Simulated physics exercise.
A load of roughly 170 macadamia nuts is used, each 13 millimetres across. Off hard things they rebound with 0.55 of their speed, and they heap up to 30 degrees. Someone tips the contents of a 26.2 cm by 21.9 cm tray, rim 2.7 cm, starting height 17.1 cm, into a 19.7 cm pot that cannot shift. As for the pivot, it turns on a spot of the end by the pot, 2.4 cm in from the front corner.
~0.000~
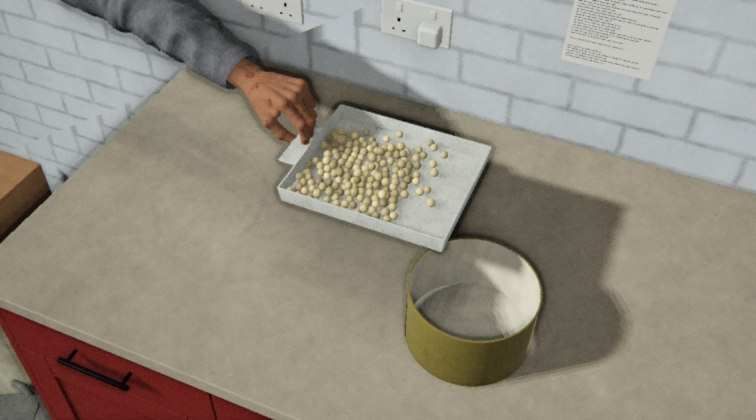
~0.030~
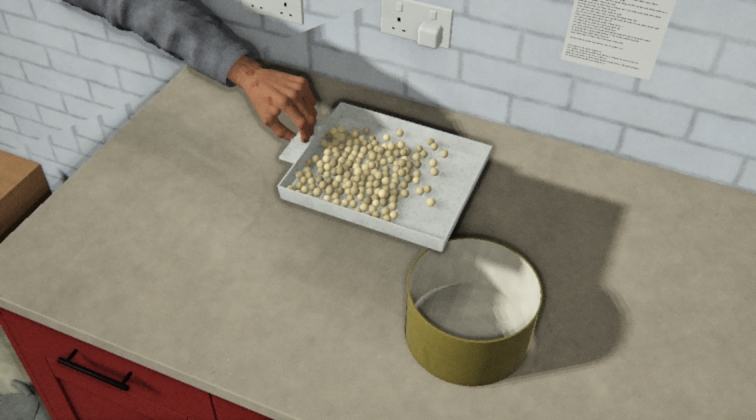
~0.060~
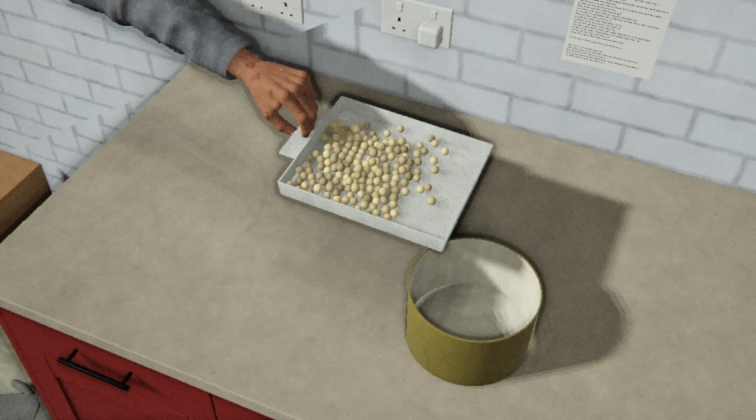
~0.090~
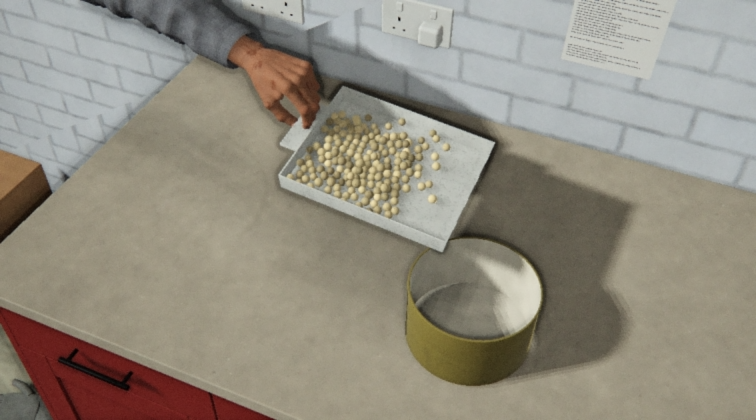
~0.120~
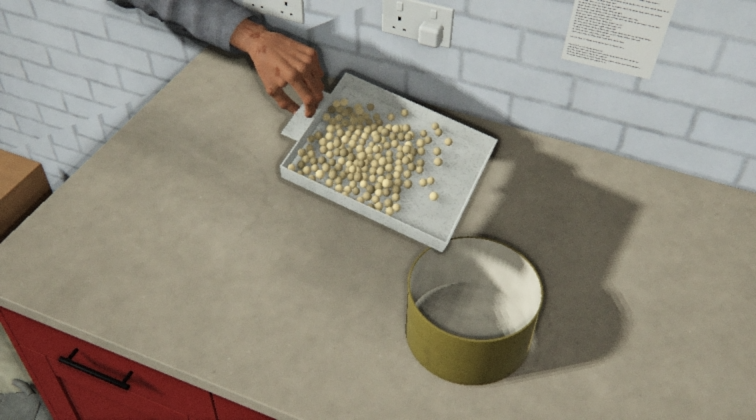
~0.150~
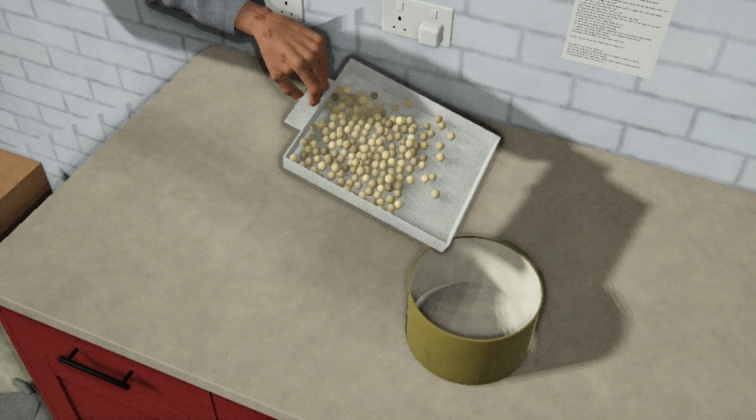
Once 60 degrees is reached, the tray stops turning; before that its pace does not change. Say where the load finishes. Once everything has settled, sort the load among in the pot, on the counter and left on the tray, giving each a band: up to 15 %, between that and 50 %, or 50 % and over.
Pot: 50 % and over; counter: Up to 15 %; left on the tray: Between 15 and 50 %.
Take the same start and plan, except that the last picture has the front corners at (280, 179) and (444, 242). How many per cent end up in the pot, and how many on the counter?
That works out as pot 15 and counter 0.
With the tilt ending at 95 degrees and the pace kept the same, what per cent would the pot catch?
Estimated share: About 90 %.
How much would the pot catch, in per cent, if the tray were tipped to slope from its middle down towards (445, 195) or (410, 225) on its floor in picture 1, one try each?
I'd put it at about 20 per cent for the first tilt and about 40 per cent for the second.
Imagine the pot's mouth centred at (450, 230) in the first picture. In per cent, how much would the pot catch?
With the pot there, close to 0 per cent.
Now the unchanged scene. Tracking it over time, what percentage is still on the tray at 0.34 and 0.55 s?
In order, near 100 and near 65.
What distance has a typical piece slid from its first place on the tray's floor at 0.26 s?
About 0 cm.
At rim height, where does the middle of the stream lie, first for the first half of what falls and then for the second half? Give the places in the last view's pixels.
Near (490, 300) at first, near (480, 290) afterwards.
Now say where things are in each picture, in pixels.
In the first frame, tray tilt 0 degrees, front corners at (280, 187) and (443, 239); middle of the pieces at (367, 175); pot at (475, 287).
In the second frame, tray tilt 1 degrees, front corners at (280, 185) and (443, 239); middle of the pieces at (367, 174).
In the third frame, tray tilt 3 degrees, front corners at (281, 181) and (444, 239), lowest corner right front; middle of the pieces at (367, 171).
In the fourth frame, tray tilt 7 degrees, front corners at (281, 175) and (445, 240), lowest corner right front; middle of the pieces at (368, 165).
In the fifth frame, tray tilt 13 degrees, front corners at (283, 166) and (446, 242), lowest corner right front; middle of the pieces at (370, 158).
In the sixth frame, tray tilt 19 degrees, front corners at (286, 157) and (447, 243), lowest corner right front; middle of the pieces at (373, 150); pot at (475, 285). The tray's pace is about 210 degrees a second.
After 0.26 s, tilt 42 degrees; the tray holds 100 %, the pot 0 %.
Then, at 0.34 s, tilt 57 degrees; the tray holds 100 %, the pot 0 %.
Then, at 0.55 s, tilt 60 degrees; the tray holds 65 %, the pot 10 %.
By 1.7 s all is still; pot 60 %, counter 5 %, tray 40 %.
